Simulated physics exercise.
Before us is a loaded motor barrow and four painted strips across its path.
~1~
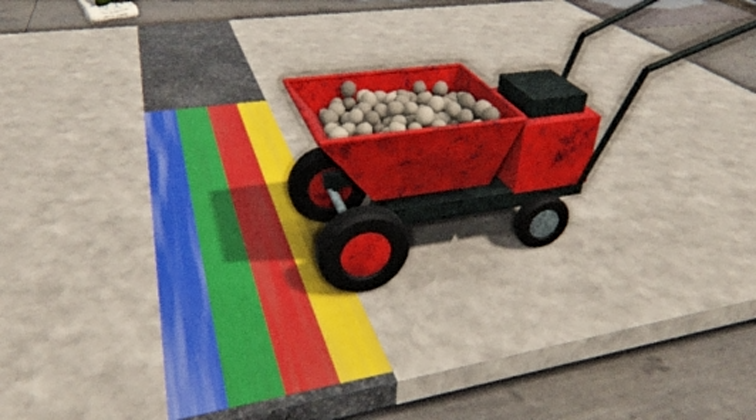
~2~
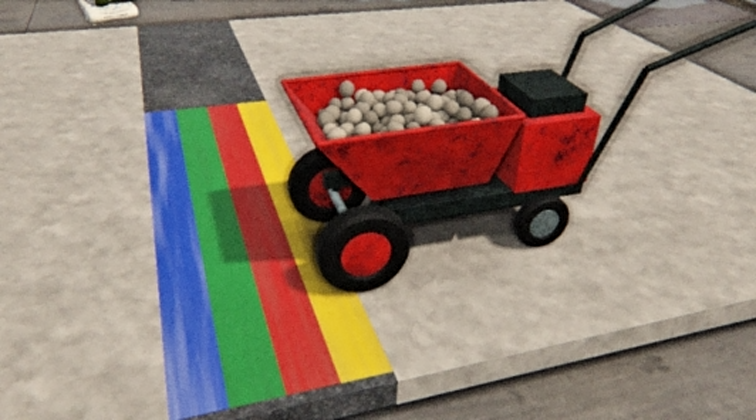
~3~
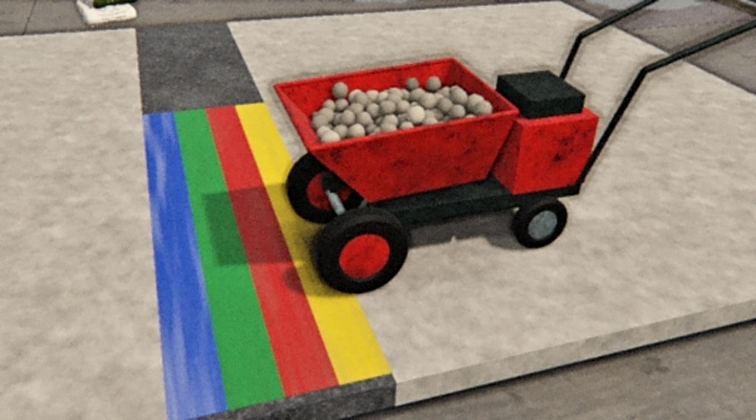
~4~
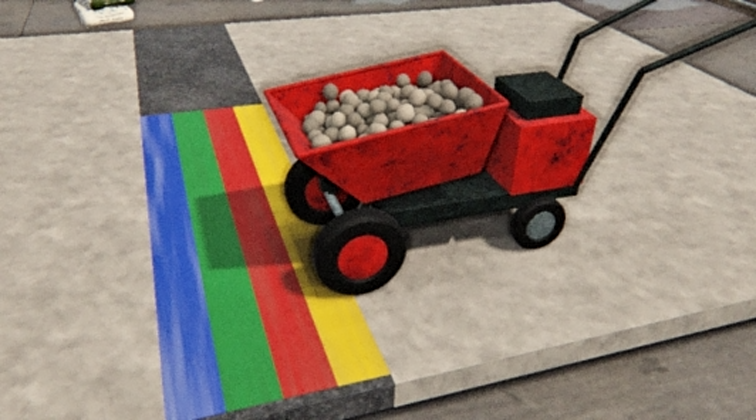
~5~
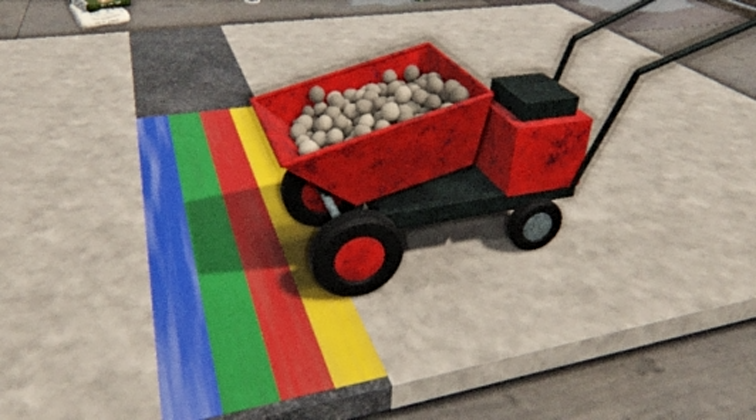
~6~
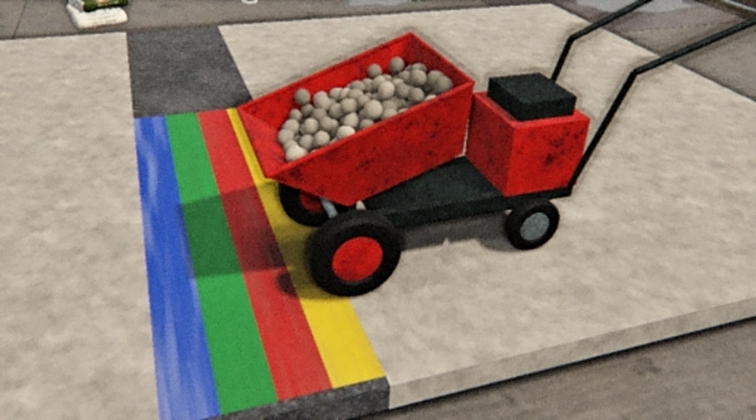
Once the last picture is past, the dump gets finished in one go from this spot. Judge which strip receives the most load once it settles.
The strip receiving the most is the blue one.
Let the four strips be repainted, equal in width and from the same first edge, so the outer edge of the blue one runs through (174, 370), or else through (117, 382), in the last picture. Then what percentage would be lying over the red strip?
In turn 0 and 0 in a hundred.
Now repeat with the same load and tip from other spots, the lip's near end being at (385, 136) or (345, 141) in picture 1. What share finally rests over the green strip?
30 and 30 percent, in that order.
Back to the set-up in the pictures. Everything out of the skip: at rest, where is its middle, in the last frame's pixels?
Once it all stops, the middle lies near (155, 278).
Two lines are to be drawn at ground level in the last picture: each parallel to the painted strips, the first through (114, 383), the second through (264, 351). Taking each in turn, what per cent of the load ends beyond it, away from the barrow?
First roughly 20 percent, then 90 percent.
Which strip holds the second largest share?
It's the strip in green.
Just after the last frame, skip tipped steeply; every one in the skip.
A moment on, skip tipped right over; roughly two thirds in the skip; just a few over the green strip; roughly a quarter over the blue strip; about a tenth off the paint.
Further on, skip tipped right over; about a tenth in the skip; about a tenth over the green strip; roughly a third over the blue strip; roughly a third off the paint.
When it is over, skip tipped right over; about a tenth in the skip; not one over the yellow strip; not one over the red strip; about a tenth over the green strip; roughly a third over the blue strip; roughly a third off the paint.
